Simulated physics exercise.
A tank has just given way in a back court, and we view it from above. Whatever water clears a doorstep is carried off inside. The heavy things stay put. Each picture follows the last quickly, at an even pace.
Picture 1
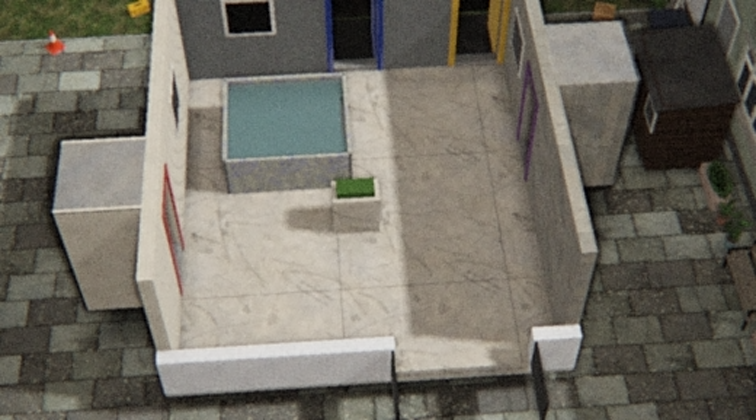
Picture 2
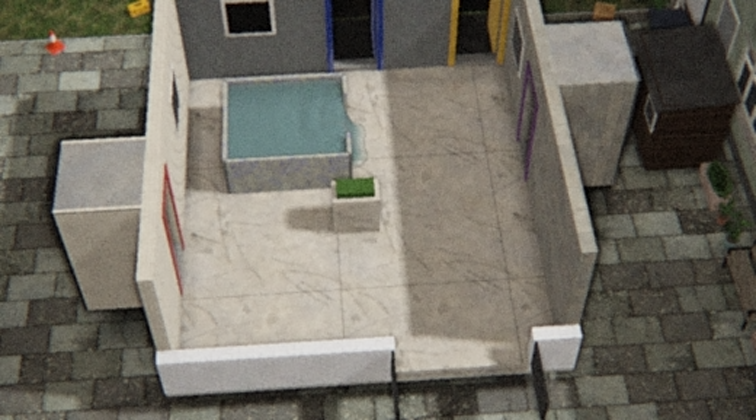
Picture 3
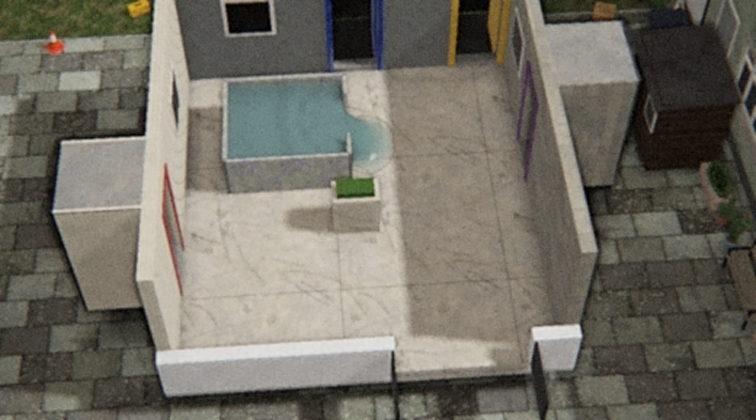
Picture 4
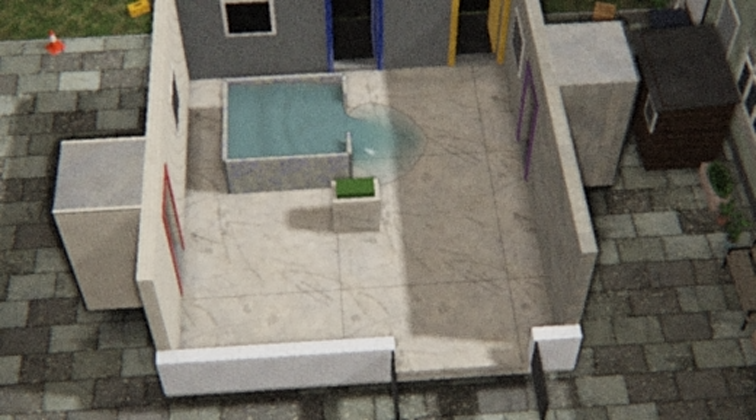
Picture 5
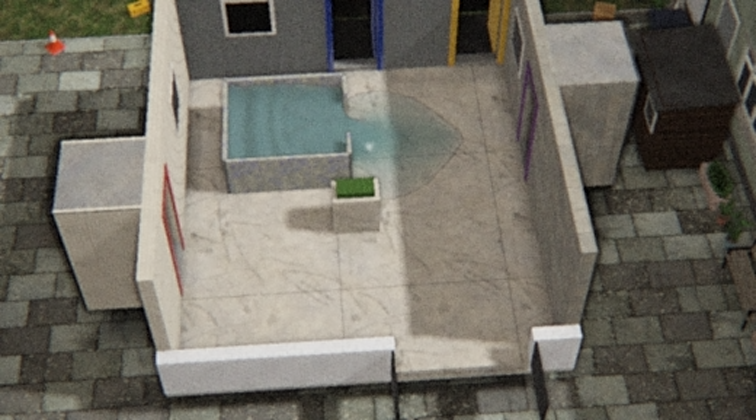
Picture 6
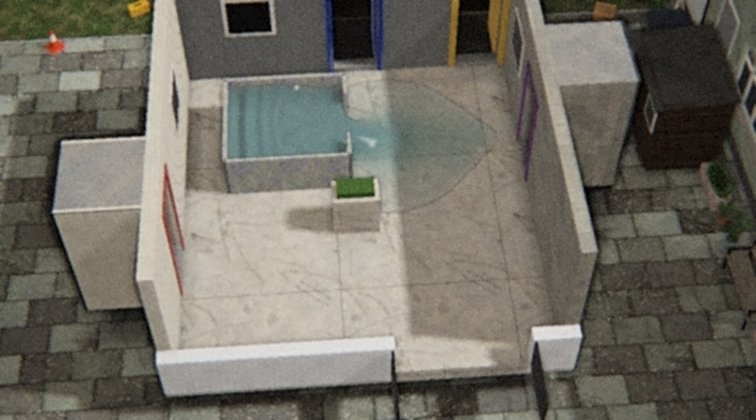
We see a walled back court from above, with a raised tank of blue-green water that is still at first; then water pours from its right side and fans out rightward across the pale floor in a thin, widening sheet.
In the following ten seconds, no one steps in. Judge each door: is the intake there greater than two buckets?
In the end the purple door will pass more than two buckets; the yellow door will pass more than two buckets; the red door will pass two buckets at most; the blue door will pass two buckets at most.
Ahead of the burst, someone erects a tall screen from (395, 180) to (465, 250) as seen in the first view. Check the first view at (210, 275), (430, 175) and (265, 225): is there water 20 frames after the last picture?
Point by point: First not reached, second submerged, third not reached.
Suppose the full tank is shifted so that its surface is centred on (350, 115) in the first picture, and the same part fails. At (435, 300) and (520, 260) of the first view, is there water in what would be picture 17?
Spared, hit.
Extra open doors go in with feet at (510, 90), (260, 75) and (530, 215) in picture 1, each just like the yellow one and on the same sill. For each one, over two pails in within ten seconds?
Taking them as listed, the first gets past the limit, the second doesn't reach the limit and the third gets past the limit.
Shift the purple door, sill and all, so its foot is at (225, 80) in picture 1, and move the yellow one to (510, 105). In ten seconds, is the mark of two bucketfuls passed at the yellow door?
Yellow door: Goes past it.
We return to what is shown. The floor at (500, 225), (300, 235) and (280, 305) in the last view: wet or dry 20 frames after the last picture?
Result, in the order given: Wetted / not wetted / not wetted.
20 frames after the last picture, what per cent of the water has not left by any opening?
About 86 %.
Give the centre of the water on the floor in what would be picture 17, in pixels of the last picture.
Somewhere around (355, 147) in the last view.
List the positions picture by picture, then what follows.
The tank at (286, 119) is whole and still, in the first picture.
The front is at (355, 125), out from the gap at (346, 136), in the second picture.
The front is at (385, 127), out from the gap at (346, 136), in the third picture.
The front is at (423, 137), out from the gap at (346, 136), in the fourth picture.
The front is at (456, 135), out from the gap at (346, 136), in the fifth picture.
The front is at (493, 135), out from the gap at (346, 135), in the sixth picture.
A moment on, water covers 35 % of the floor; the purple door over two buckets in, the yellow door wet at the sill, nothing in, the red door not reached, the blue door wet at the sill, nothing in.
Next, water covers 40 % of the floor; the purple door far over two buckets in, the yellow door over two buckets in, the red door not reached, the blue door wet at the sill, nothing in.
Then, water covers 45 % of the floor; the purple door far over two buckets in, the yellow door far over two buckets in, the red door not reached, the blue door wet at the sill, nothing in.
Later, water covers 60 % of the floor; the purple door far over two buckets in, the yellow door far over two buckets in, the red door not reached, the blue door wet at the sill, nothing in.
In the end, water covers 80 % of the floor; the purple door far over two buckets in, the yellow door far over two buckets in, the red door not reached, the blue door wet at the sill, nothing in.
